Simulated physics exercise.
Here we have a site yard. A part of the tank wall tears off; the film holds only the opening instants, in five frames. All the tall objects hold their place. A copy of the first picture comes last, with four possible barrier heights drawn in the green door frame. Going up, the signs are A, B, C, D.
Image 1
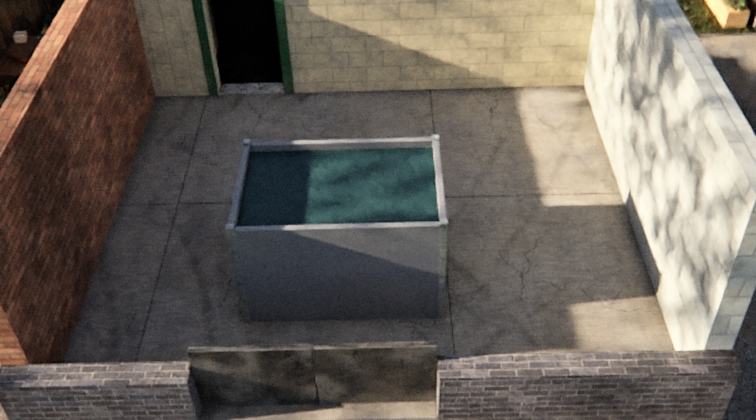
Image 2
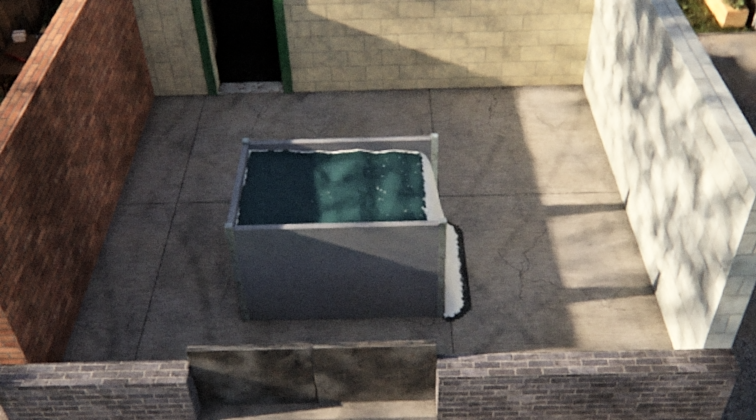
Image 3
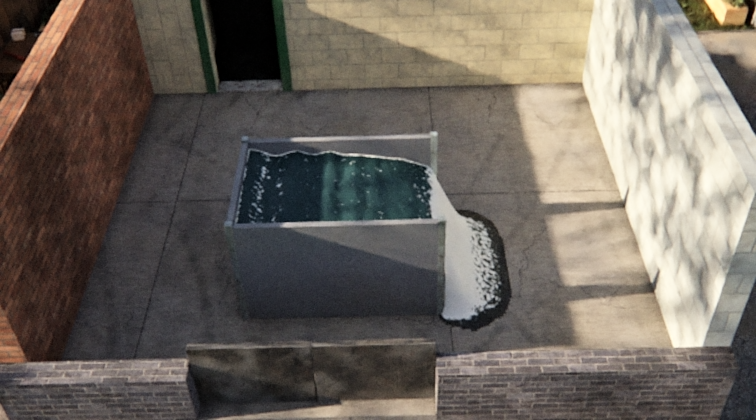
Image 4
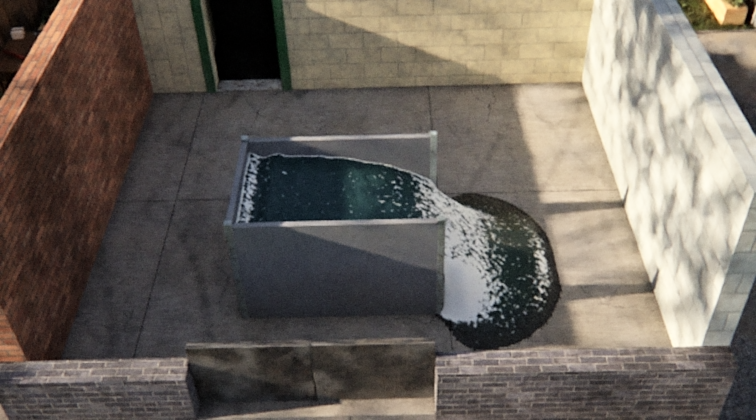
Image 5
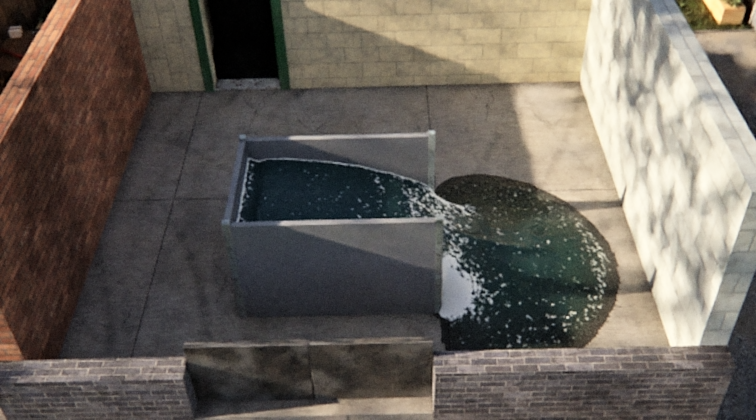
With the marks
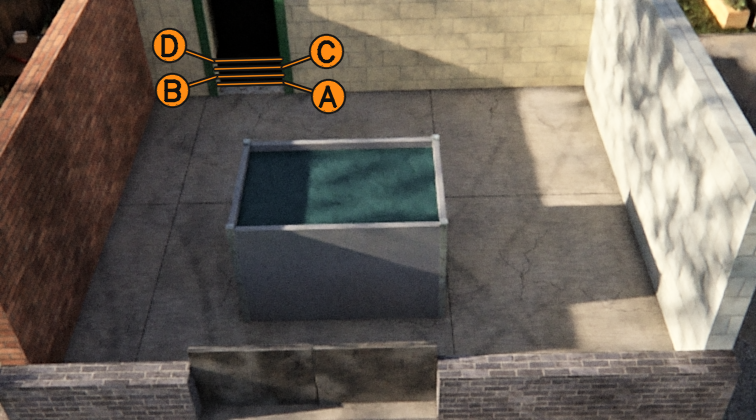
The clip opens on a walled yard with a green-framed doorway at the back and a grey tank of still, dark teal water in the middle. The tank's right side opens and water pours out in a white, foaming sheet, then spreads over the paving in a widening dark pool as the level inside drops.
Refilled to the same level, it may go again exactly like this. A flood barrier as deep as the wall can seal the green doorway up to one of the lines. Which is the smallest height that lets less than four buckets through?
Take A.
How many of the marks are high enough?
All of the four.
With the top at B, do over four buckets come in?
No, that is safe.
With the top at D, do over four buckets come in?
No, not at all.
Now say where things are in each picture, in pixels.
Water in the tank at rest, its middle at (340, 188); foot of the green doorway at (252, 94); shut gate at (314, 354), in the first frame.
In the second frame, 1 % of the ground under water, visible out to (458, 287).
In the third frame, 4 % of the ground under water, visible out to (478, 219).
In the fourth frame, 8 % of the ground under water, visible out to (527, 221).
In the fifth frame, 15 % of the ground under water, visible out to (597, 238).
In orange, A at (251, 83); B at (249, 75); C at (248, 68); D at (247, 60); from the bottom up A, B, C, D.
With A, a splash gets over, under a bucket.
With B, nothing gets over.
With C, nothing gets over.
With D, nothing gets over.
